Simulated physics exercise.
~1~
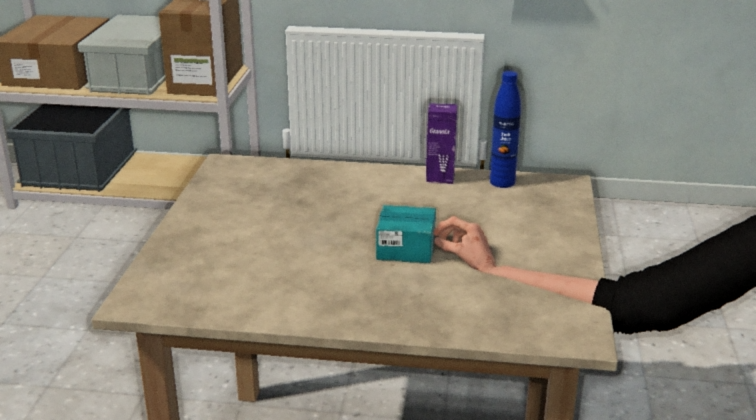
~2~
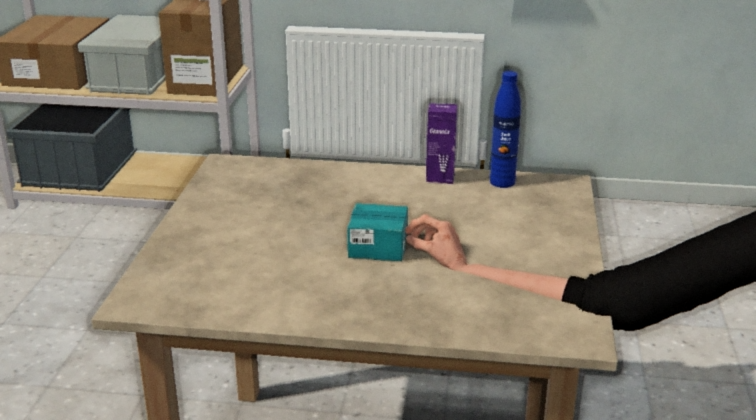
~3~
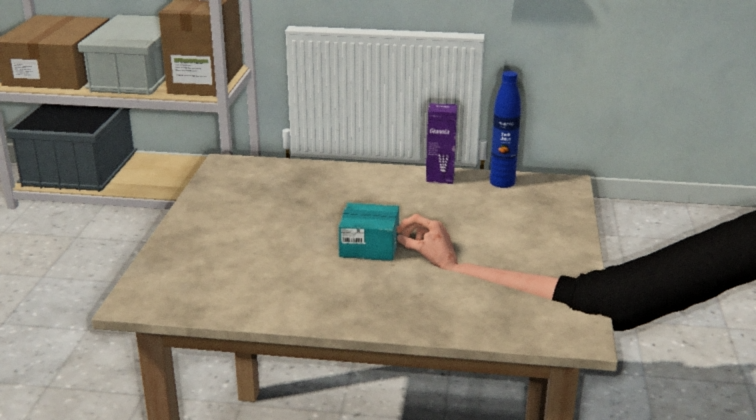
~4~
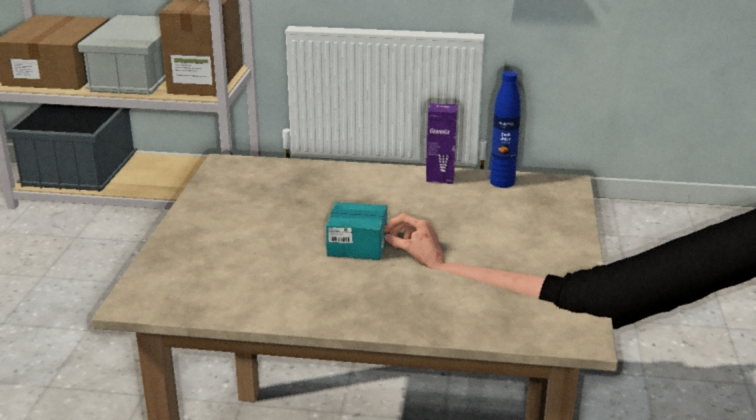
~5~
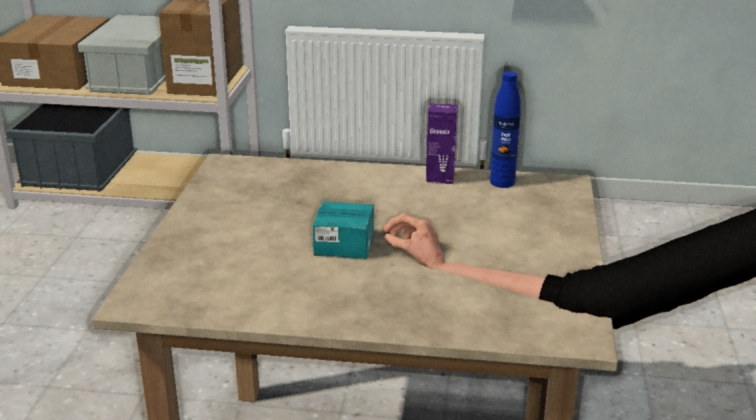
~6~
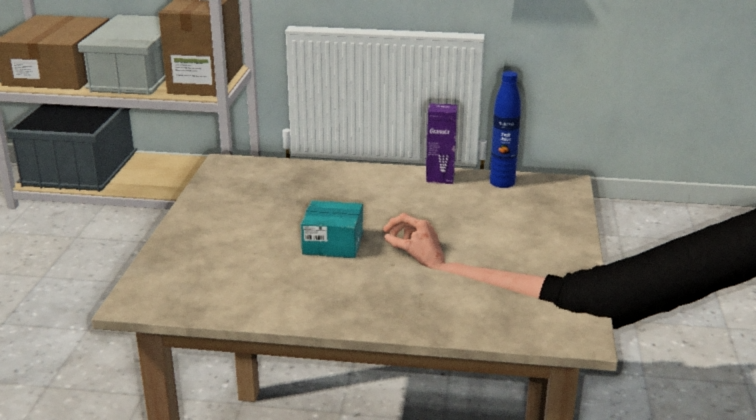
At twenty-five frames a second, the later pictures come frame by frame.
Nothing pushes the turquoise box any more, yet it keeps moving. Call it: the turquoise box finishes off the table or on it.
On it.
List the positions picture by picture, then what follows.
Under the hand; turquoise box (406, 234), in the first picture.
Under the hand; turquoise box (378, 232), in the second picture.
Under the hand; turquoise box (370, 231), in the third picture.
Turquoise box (357, 231), in the fourth picture.
Turquoise box (344, 230) shifted a little, in the fifth picture.
Turquoise box (333, 229) shifted a little, in the sixth picture.
Then, 0.10 s on from there, turquoise box shifted about its own width near (312, 228).
Then, 0.20 s on from there, turquoise box shifted about its own width near (301, 227).
In the end, moved from the start, turquoise box. At the end, from the last picture's camera, turquoise box near (300, 227).
